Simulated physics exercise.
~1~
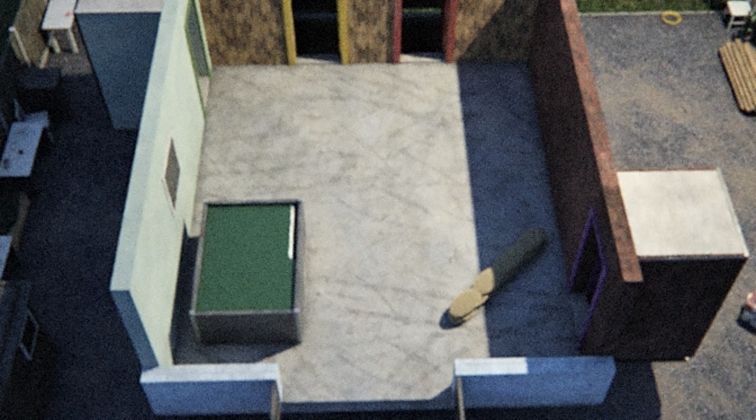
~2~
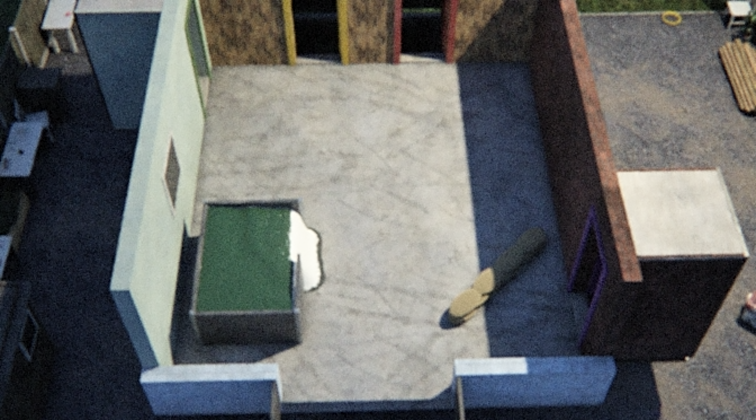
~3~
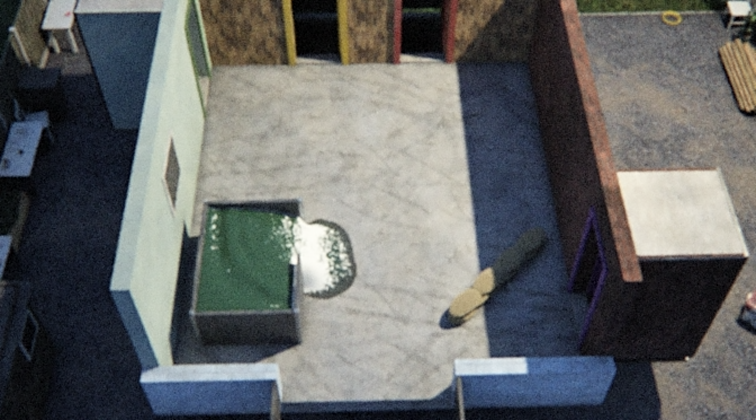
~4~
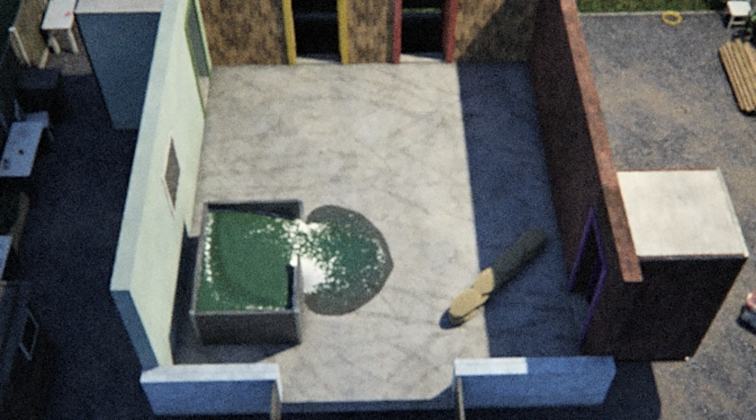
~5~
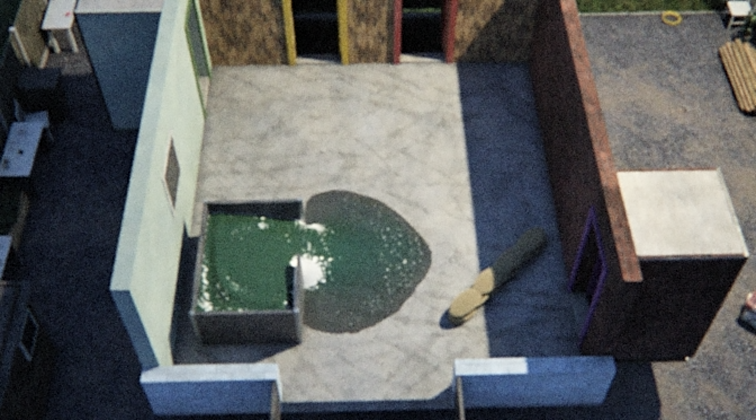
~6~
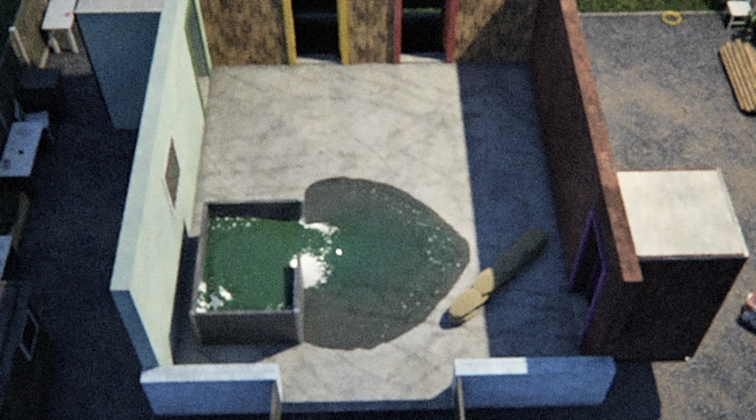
Green water bursts through the right side of an open grey tank and spreads rightward across the pale paved floor, first as a small bright patch, then as a widening dark, glinting pool reaching the sandbags. The walled yard is seen from high above, with a pale green wall at left and a reddish-brown one at right. Yellow and red doorframes stand at the back, tan sandbags lie lower right, and the camera stays still.
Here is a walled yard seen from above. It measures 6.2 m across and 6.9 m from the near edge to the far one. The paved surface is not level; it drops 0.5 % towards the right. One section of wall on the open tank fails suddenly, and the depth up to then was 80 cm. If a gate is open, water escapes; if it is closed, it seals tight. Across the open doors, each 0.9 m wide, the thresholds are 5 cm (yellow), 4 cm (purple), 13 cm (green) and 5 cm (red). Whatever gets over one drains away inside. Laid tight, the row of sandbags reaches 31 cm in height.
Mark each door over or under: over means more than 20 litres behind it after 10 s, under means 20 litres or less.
Yellow door under, purple door over, green door under, red door over.
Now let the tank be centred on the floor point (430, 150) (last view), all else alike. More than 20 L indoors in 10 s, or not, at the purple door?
Against that limit: Purple not over.
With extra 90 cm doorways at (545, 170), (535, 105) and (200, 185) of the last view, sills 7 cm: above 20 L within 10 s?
Per doorway, in order: Sufficient / sufficient / insufficient.
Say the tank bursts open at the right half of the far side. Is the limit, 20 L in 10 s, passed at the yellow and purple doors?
For yellow, too much; for purple, too little.
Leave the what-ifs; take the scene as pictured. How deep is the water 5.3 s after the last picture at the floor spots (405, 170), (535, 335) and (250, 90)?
About 2, 5 and 4 cm respectively.
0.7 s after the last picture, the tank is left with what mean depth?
Mean depth: Some 46 cm.
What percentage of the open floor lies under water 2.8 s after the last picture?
Roughly 50 % of the floor is wet.
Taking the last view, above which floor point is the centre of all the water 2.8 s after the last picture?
Near (419, 211).
Then, 0.7 s after the last picture water covers 35 % of the floor and is deepest (38 cm) near (309, 256); yellow door not reached, purple door not reached, green door not reached, red door not reached.
Then, 1.5 s after the last picture water covers 45 % of the floor and is deepest (34 cm) near (540, 192); yellow door not reached, purple door not reached, green door not reached, red door not reached.
Then, 2.8 s after the last picture water covers 50 % of the floor and is deepest (36 cm) near (528, 69); yellow door not reached, purple door 8 cm at the sill, 3 L in, green door not reached, red door 8 cm at the sill, 0 L in.
Then, 5.3 s after the last picture water covers 75 % of the floor and is deepest (17 cm) near (533, 96); yellow door 5 cm at the sill, 0 L in, purple door 8 cm at the sill, 27 L in, green door 7 cm at the sill, 0 L in, red door 9 cm at the sill, 29 L in.
Then, 9.3 s after the last picture water covers 90 % of the floor and is deepest (10 cm) near (192, 224); yellow door 4 cm at the sill, 0 L in, purple door 5 cm at the sill, 44 L in, green door 8 cm at the sill, 0 L in, red door 7 cm at the sill, 50 L in.
